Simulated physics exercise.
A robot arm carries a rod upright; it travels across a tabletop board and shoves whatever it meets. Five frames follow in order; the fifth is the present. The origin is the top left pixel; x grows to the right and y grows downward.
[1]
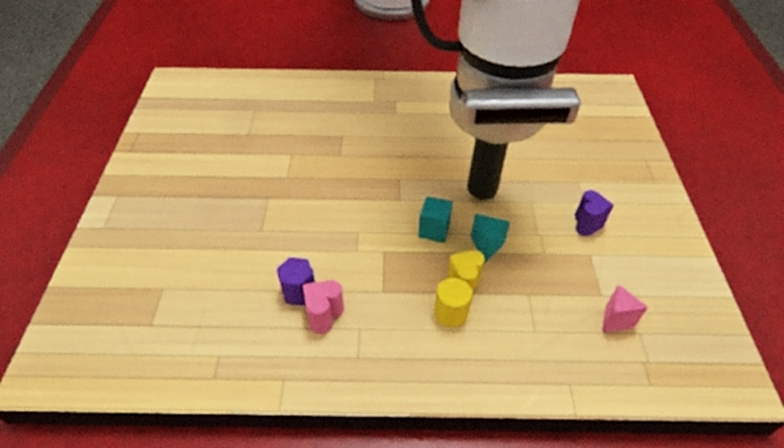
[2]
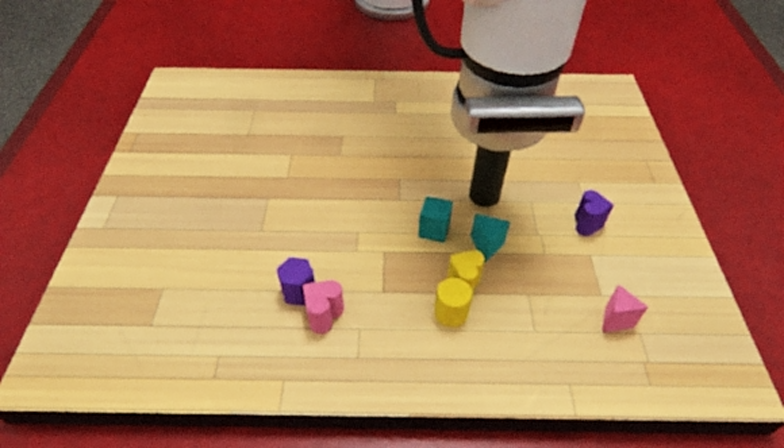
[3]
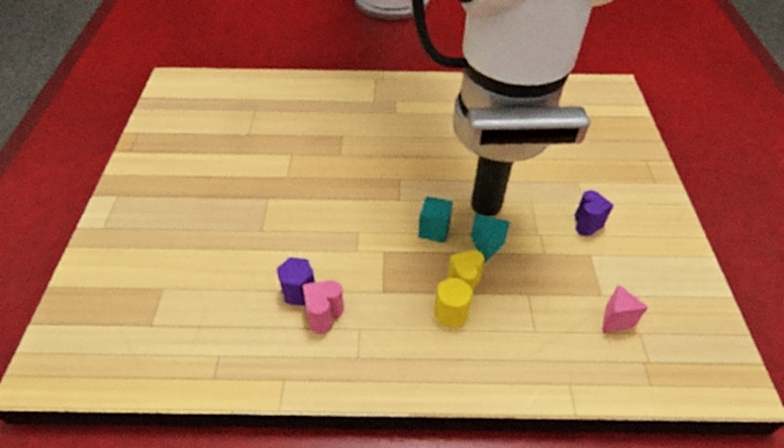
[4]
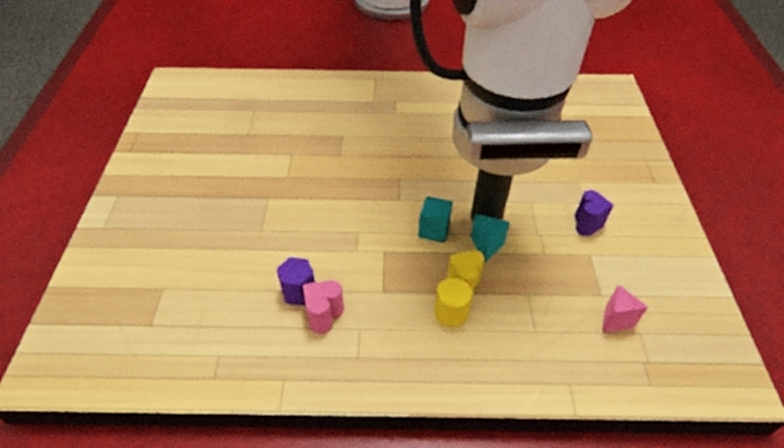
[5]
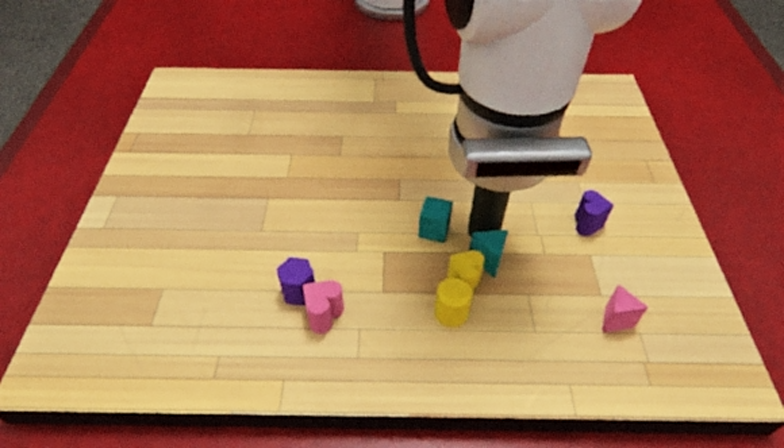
A white robot arm with a black rod reaches over a pale wooden board on a red surface, seen from above at an angle by a still camera. Two turquoise blocks sit near the rod, two yellow ones below them, purple and pink pieces at left and right. The arm lowers the rod toward the viewer, nudging the right-hand turquoise block slightly forward while the others stay still.
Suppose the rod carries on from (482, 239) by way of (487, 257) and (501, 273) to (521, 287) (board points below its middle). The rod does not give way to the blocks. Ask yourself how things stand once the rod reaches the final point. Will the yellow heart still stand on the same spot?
I'd say yes.
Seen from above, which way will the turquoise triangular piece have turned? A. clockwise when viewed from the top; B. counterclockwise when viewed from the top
Choice A: Clockwise when viewed from the top.
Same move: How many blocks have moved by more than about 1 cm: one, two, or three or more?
Blocks moved: One.
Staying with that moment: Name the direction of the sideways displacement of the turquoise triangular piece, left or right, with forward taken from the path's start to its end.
It moves right.
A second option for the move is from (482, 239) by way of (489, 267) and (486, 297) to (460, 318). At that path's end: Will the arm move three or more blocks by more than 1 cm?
I believe so.
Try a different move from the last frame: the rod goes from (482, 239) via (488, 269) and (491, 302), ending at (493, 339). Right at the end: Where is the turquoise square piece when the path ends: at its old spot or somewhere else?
It's unmoved.
What follows on the original path. Halfway along, rod (496, 259); turquoise triangular piece (501, 270), turned 25° clockwise.
At the end, rod (523, 279); yellow heart not moved; turquoise triangular piece (505, 282), turned 45° clockwise.
